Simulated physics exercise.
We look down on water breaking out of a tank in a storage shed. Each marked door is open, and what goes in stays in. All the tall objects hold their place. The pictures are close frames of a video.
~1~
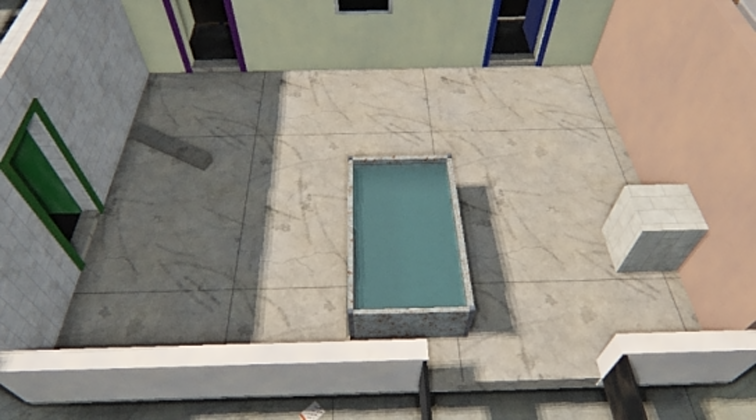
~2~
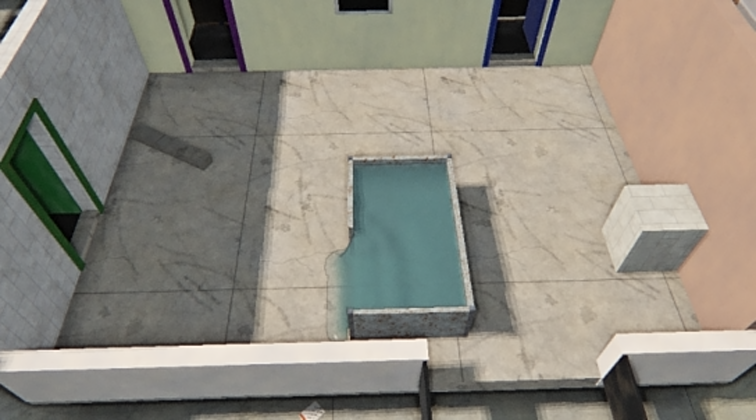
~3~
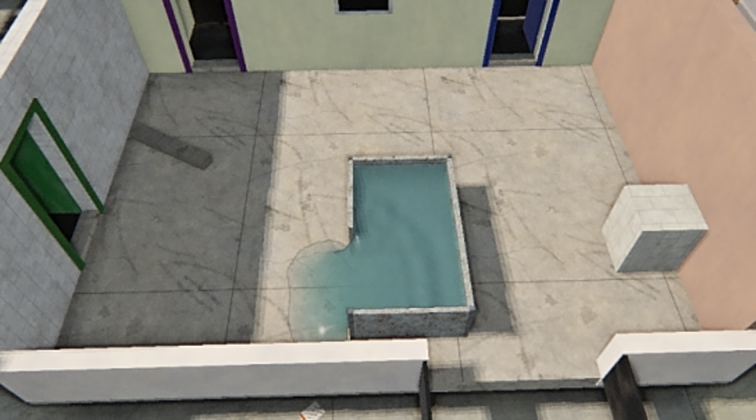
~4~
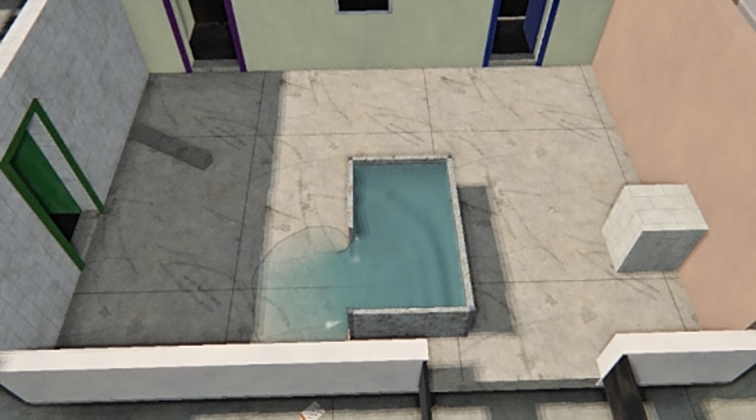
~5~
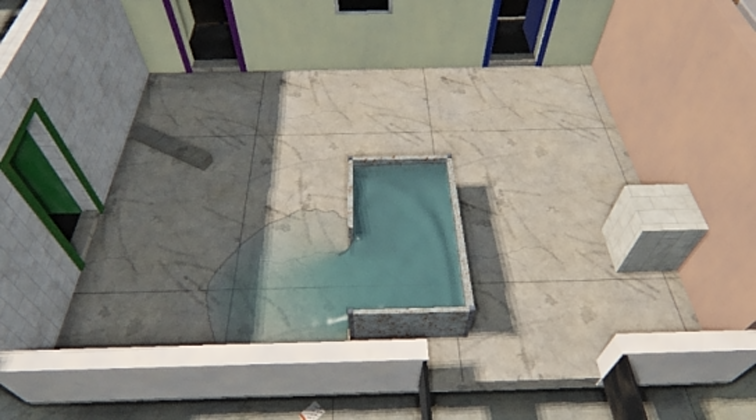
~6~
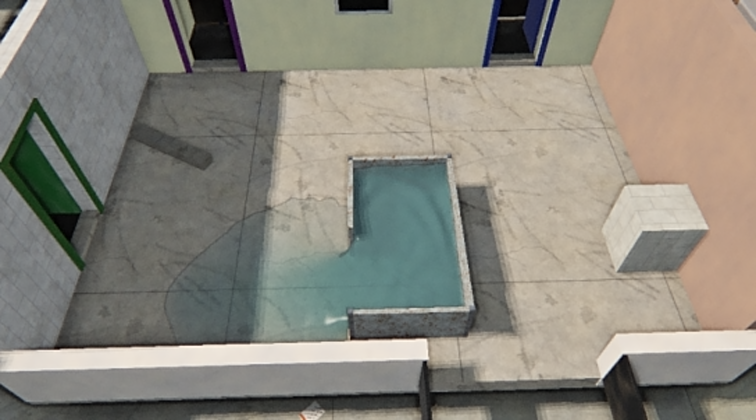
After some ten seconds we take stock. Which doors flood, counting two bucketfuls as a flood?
One by one: The green door lets in a lot; the blue door admits no more than that; the purple door admits no more than that.
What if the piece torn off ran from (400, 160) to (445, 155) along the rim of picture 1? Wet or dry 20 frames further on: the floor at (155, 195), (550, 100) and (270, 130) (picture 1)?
In turn: Dry, flooded, not flooded.
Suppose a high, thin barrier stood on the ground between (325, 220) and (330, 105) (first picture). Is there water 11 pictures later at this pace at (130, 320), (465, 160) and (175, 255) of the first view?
In that order: Flooded, free of water, wet.
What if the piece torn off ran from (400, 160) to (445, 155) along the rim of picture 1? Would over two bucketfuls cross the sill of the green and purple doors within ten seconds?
Green lets less in; purple is under.
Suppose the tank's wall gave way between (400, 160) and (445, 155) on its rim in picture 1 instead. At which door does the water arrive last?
Last comes the green one.
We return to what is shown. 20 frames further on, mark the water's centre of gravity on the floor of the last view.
Roughly at (241, 259).
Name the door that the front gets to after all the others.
I say the one in blue.
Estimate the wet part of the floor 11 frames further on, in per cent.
Some 25 per cent.
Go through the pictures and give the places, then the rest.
In the first frame, still water in the open tank at (405, 230).
In the second frame, water pours out at (354, 285) and has run to (337, 340).
In the third frame, the front is at (309, 252), out from the gap at (354, 287).
In the fourth frame, the front is at (261, 274), out from the gap at (354, 288).
In the fifth frame, the front is at (217, 283), out from the gap at (354, 288).
In the sixth frame, the front is at (177, 288), out from the gap at (354, 288).
A moment on, water covers 20 % of the floor; the green door wet at the sill, nothing in, the blue door not reached, the purple door not reached.
Next, water covers 25 % of the floor; the green door under two buckets in, the blue door not reached, the purple door not reached.
Then, water covers 30 % of the floor; the green door over two buckets in, the blue door not reached, the purple door not reached.
Later, water covers 50 % of the floor; the green door far over two buckets in, the blue door not reached, the purple door under two buckets in.
In the end, water covers 75 % of the floor; the green door far over two buckets in, the blue door wet at the sill, nothing in, the purple door under two buckets in.
